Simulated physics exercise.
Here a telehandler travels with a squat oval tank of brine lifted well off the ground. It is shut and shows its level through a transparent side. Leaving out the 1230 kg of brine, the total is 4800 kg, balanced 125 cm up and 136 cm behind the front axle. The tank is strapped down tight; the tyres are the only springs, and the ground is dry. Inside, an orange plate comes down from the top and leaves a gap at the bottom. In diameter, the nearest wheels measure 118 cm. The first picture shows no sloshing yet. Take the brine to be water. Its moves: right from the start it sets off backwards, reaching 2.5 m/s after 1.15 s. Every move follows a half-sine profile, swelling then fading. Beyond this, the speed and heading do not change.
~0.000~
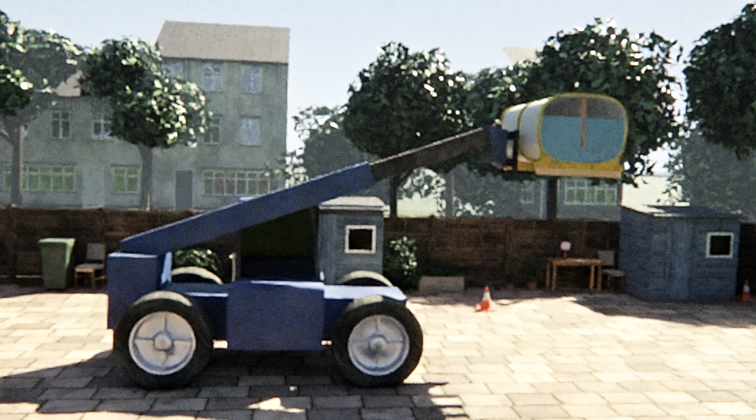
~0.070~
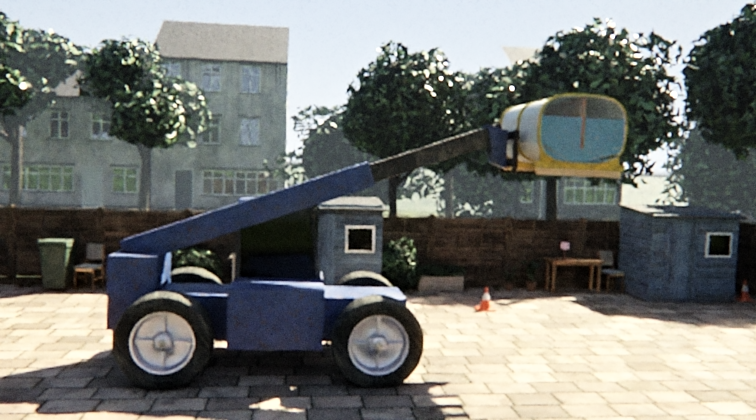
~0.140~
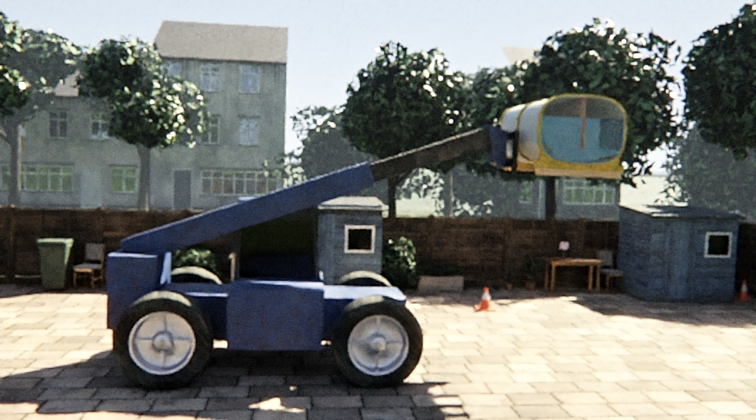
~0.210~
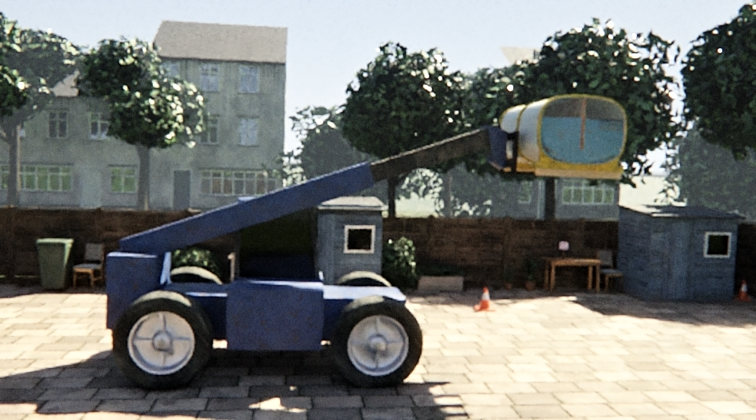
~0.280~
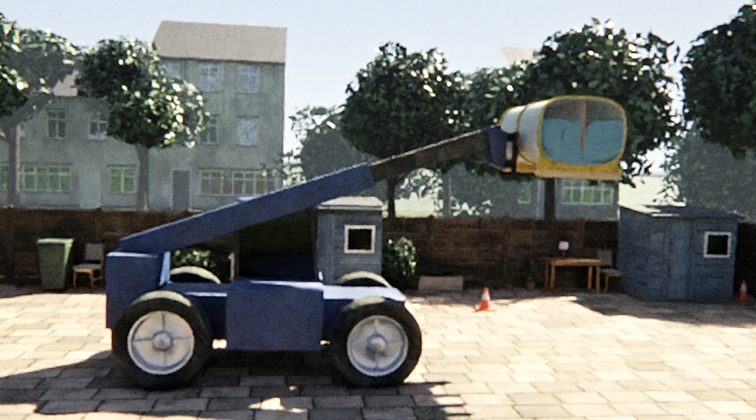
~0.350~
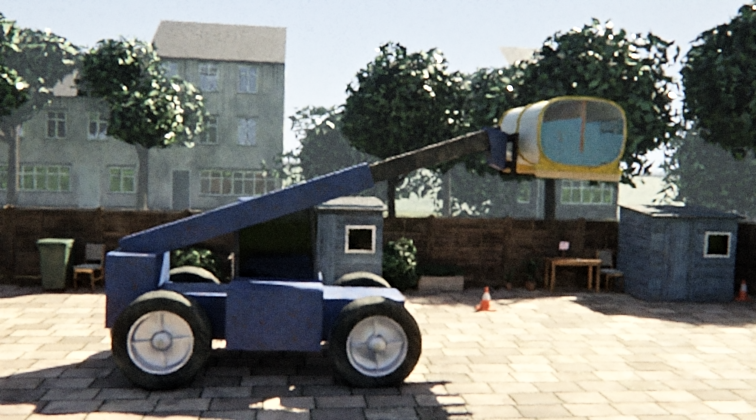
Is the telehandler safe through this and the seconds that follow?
Lifted, then grounded again.
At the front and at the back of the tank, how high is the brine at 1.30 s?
Front 74 cm, back 44 cm.
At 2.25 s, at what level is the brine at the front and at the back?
Close to 34 cm in front, close to 72 cm behind.
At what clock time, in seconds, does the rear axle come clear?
It happens at roughly 0.55 s on the clock.
Then, 0.55 s in, the lean is 1° nose down, the rear 2 cm in the air; the liquid stands 46 cm at the back and 71 cm at the front.
Then, 1.30 s in, the lean is 4° nose down, the rear 15 cm in the air; the liquid stands 44 cm at the back and 74 cm at the front.
Then, 2.25 s in, the lean is 1° nose down, wheels down; the liquid stands 73 cm at the back and 33 cm at the front.
Then, 4.14 s in, all wheels are down again; the highest lift was 15 cm and the largest lean 4°.
